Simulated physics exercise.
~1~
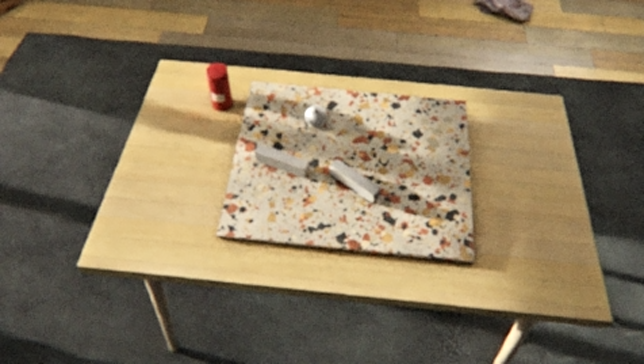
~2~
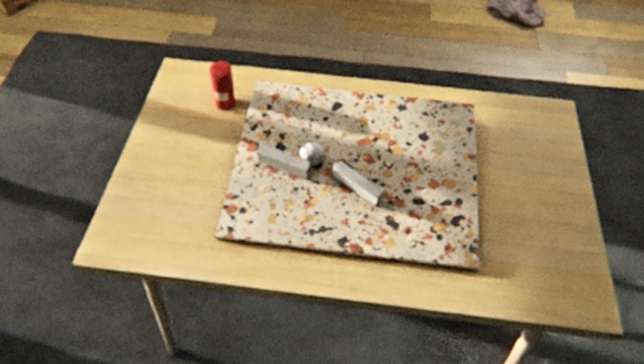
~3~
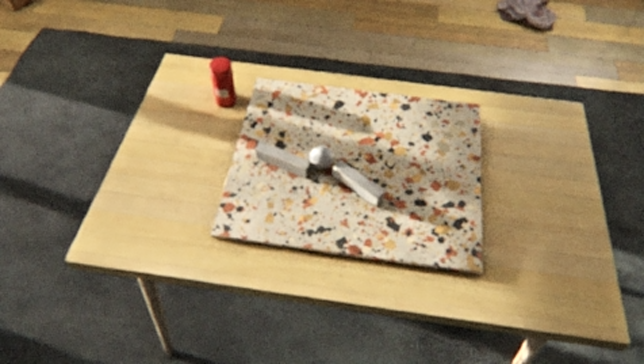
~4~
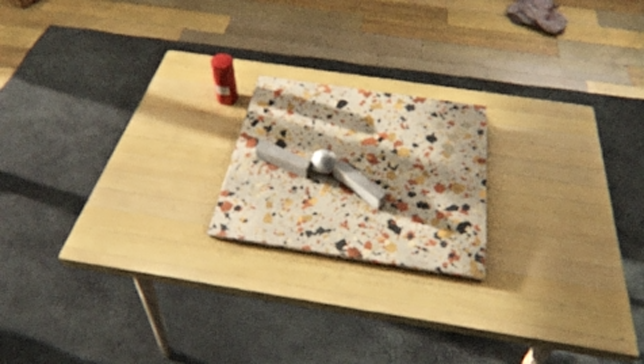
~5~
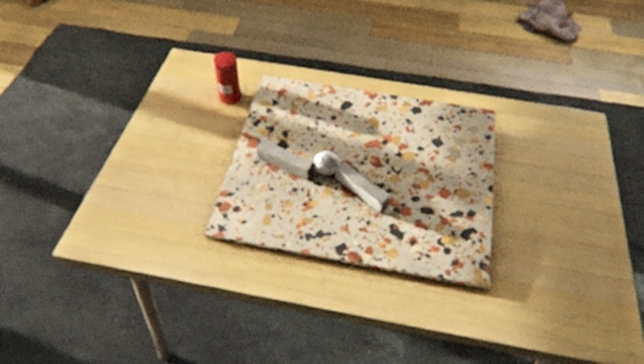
On a pale wooden table over a dark rug, seen from above at an angle, a wide speckled board lies propped at a slight tilt. A red jar stands on the table near the board's far left corner, and two grey blocks sit on the board, angled with a small gap between them. A small, whitish round object starts near the board's far edge and moves down toward the blocks. It meets the left block, shifts right along it and settles at the gap. There it stays, still on the board, while the red jar stands unmoved and the view drifts slightly sideways.
